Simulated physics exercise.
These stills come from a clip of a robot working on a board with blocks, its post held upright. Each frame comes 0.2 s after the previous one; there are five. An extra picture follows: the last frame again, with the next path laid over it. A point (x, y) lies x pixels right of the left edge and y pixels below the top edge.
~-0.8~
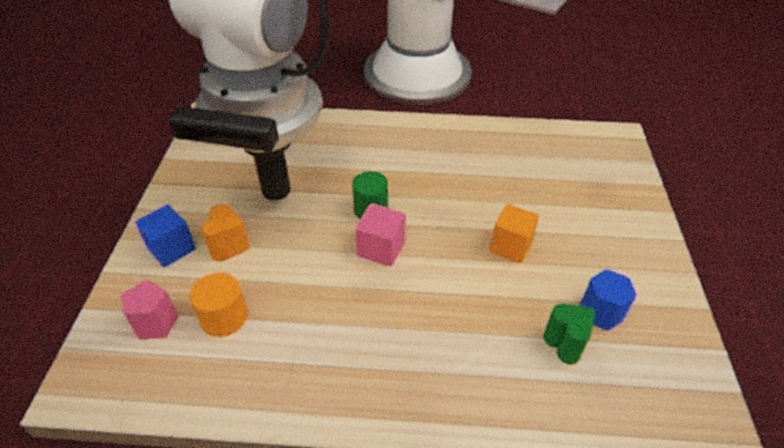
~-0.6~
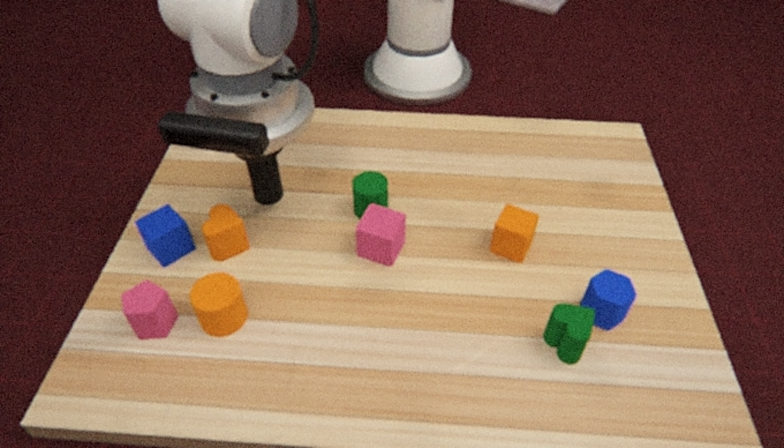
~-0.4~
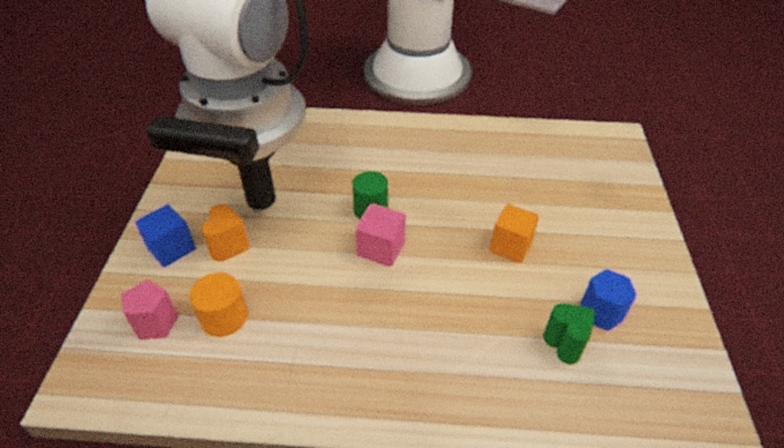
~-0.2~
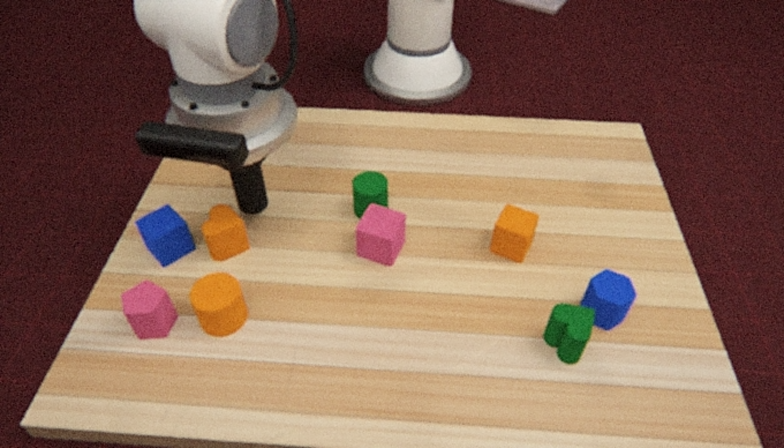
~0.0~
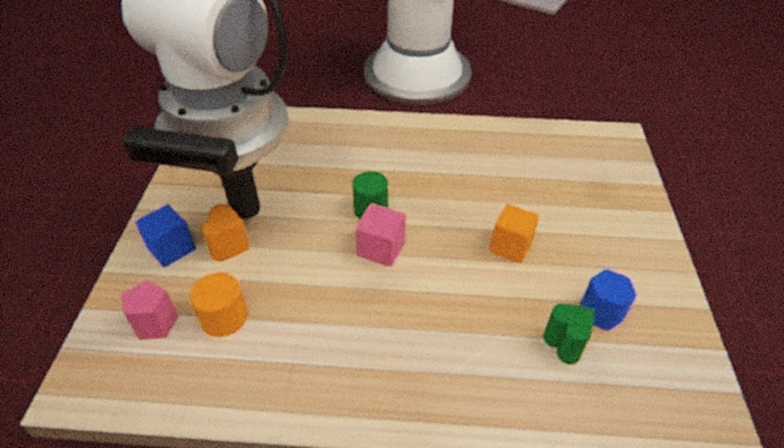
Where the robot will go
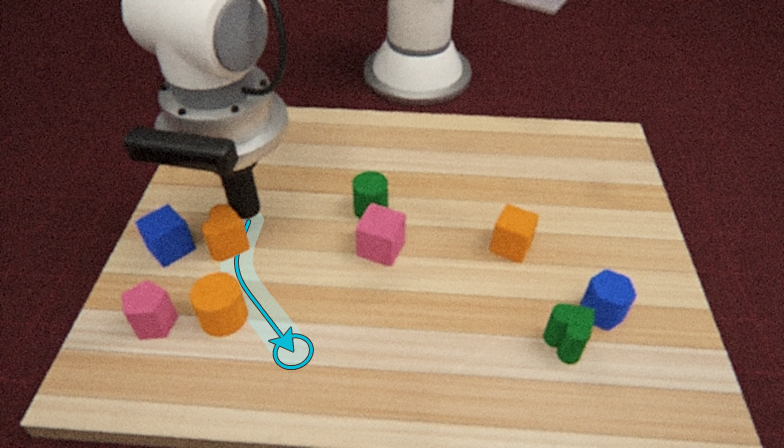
A white and grey robot arm with a black post stands over a striped light-wood board on a dark red surface, seen from above at an angle. Blue, orange and pink blocks sit on the left, green and pink near the middle, orange, blue and green toward the right. The arm slides the post slowly left and slightly nearer, close to the orange heart, while the blocks and view stay still.
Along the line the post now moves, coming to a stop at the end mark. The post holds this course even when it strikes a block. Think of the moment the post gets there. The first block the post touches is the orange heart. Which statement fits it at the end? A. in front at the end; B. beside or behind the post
The correct letter is B.
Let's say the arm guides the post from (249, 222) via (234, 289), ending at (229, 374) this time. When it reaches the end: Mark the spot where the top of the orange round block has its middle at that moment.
It ends at (179, 382).
Path on the board, from (249, 222) via (237, 265) and (259, 307), ending at (293, 351).
What follows on the original path. One third of the way, post (233, 253); orange heart (195, 249), turned 15° clockwise.
Two thirds of the way, post (257, 296); orange round block (213, 302); orange heart (194, 250), turned 15° clockwise.
At the end, post (291, 340); blue square block in place; orange round block (213, 302); orange heart (194, 250), turned 15° clockwise.
